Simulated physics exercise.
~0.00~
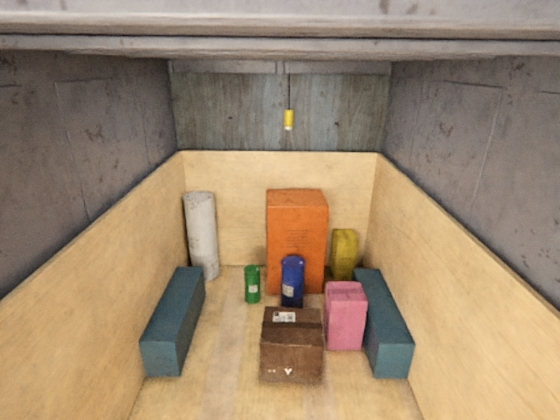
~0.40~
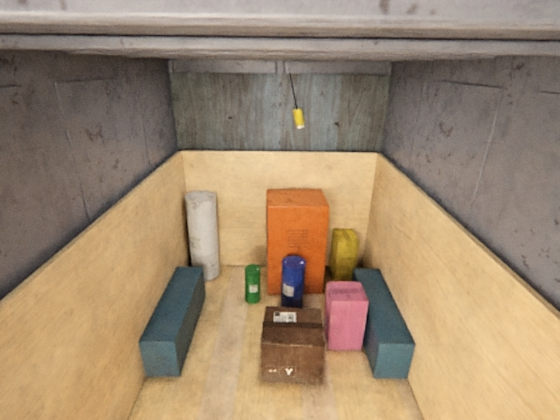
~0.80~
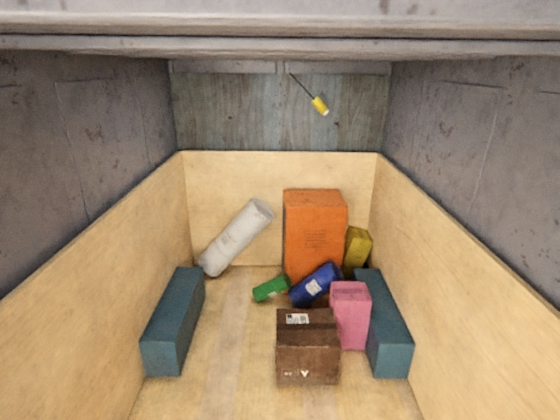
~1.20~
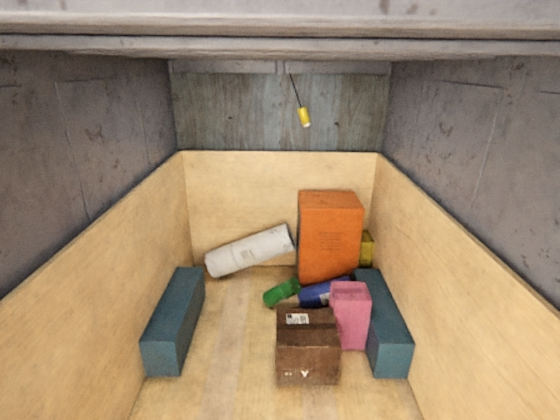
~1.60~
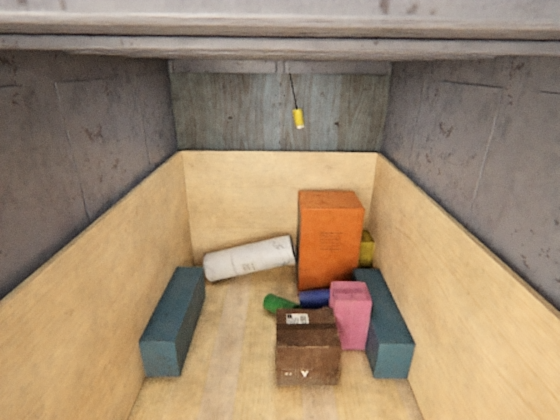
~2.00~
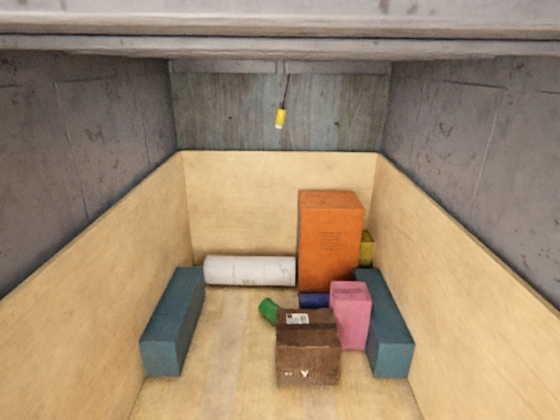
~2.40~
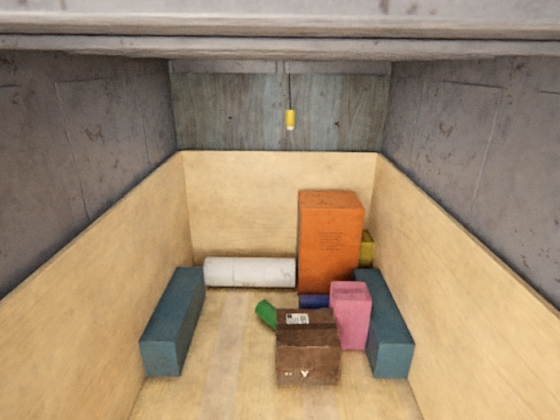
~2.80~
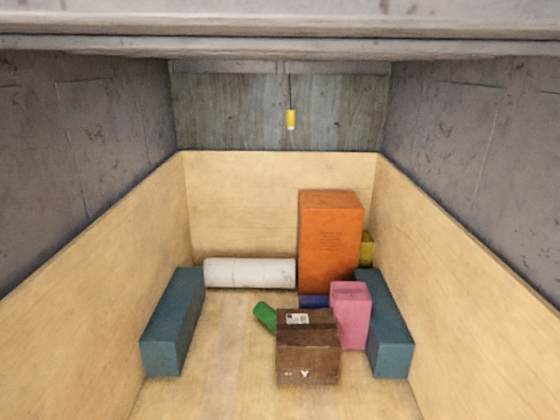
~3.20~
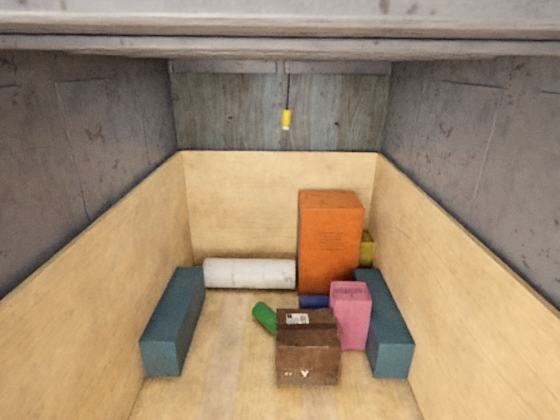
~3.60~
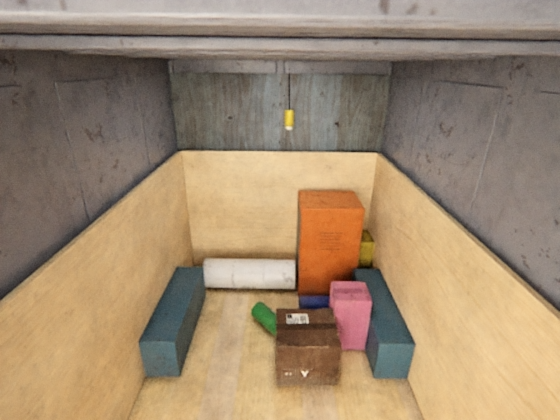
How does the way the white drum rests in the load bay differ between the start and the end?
At the start the white drum stands upright near the far wall on the left. By the end it is lying on its side along the far wall.
